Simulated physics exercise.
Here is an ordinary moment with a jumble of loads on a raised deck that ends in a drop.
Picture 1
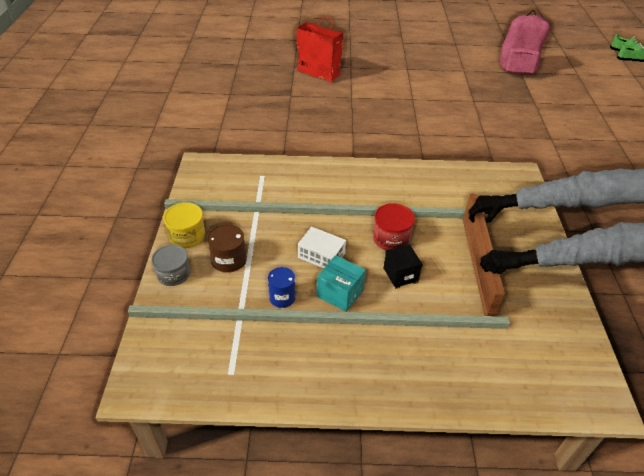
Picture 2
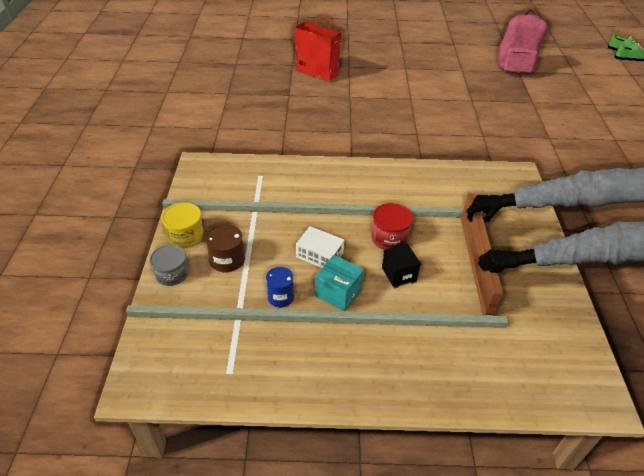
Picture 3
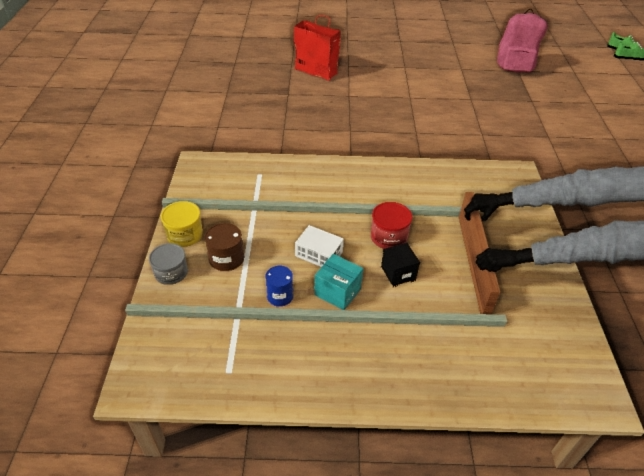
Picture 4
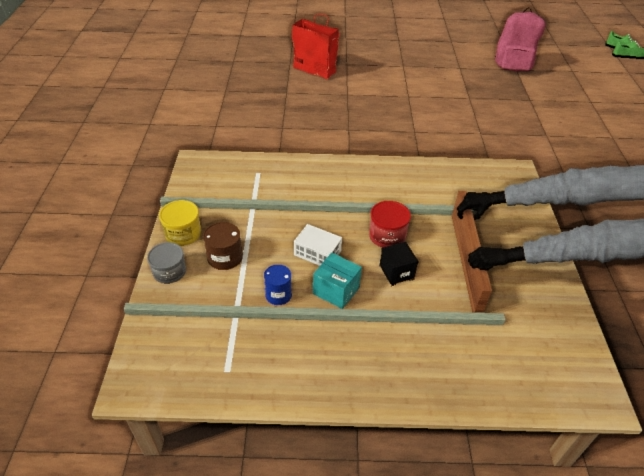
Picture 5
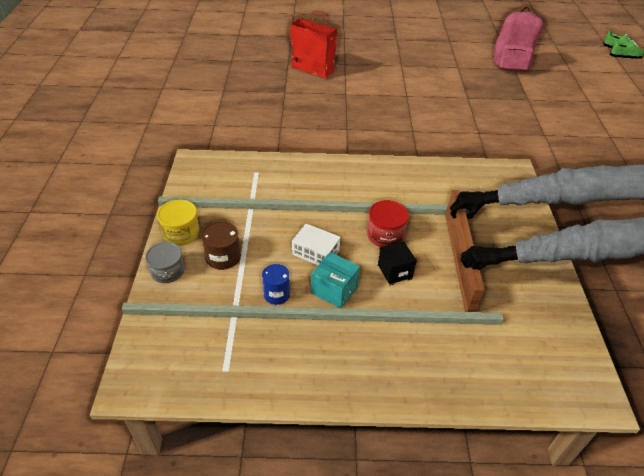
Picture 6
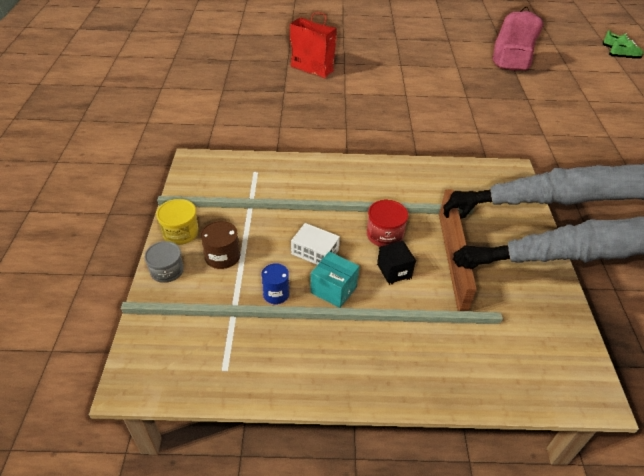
On a wooden table, two gloved hands slide a brown plank slightly left toward scattered containers.
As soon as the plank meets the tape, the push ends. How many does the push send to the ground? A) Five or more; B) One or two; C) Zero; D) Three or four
Answer: C.
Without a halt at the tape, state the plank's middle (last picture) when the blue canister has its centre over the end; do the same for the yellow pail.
First it's close to (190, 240), next close to (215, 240).
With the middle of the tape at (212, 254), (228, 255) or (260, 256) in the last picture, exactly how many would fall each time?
Result per try: 1; 0; 0.
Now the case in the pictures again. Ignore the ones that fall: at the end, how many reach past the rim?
It totals 0.
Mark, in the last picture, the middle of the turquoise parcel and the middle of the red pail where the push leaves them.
The one named first is at (218, 284), the next at (227, 217).
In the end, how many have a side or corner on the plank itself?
The count in contact is 3.
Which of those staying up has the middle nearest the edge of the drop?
The one is the grey pail.
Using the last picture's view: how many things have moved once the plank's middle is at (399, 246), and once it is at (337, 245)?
2 by the first point, 4 by the second.
Early on, none off yet; grey pail at rest near (165, 262); yellow pail at rest near (178, 222); brown canister at rest near (221, 245).
Finally, the number that fall off is zero.
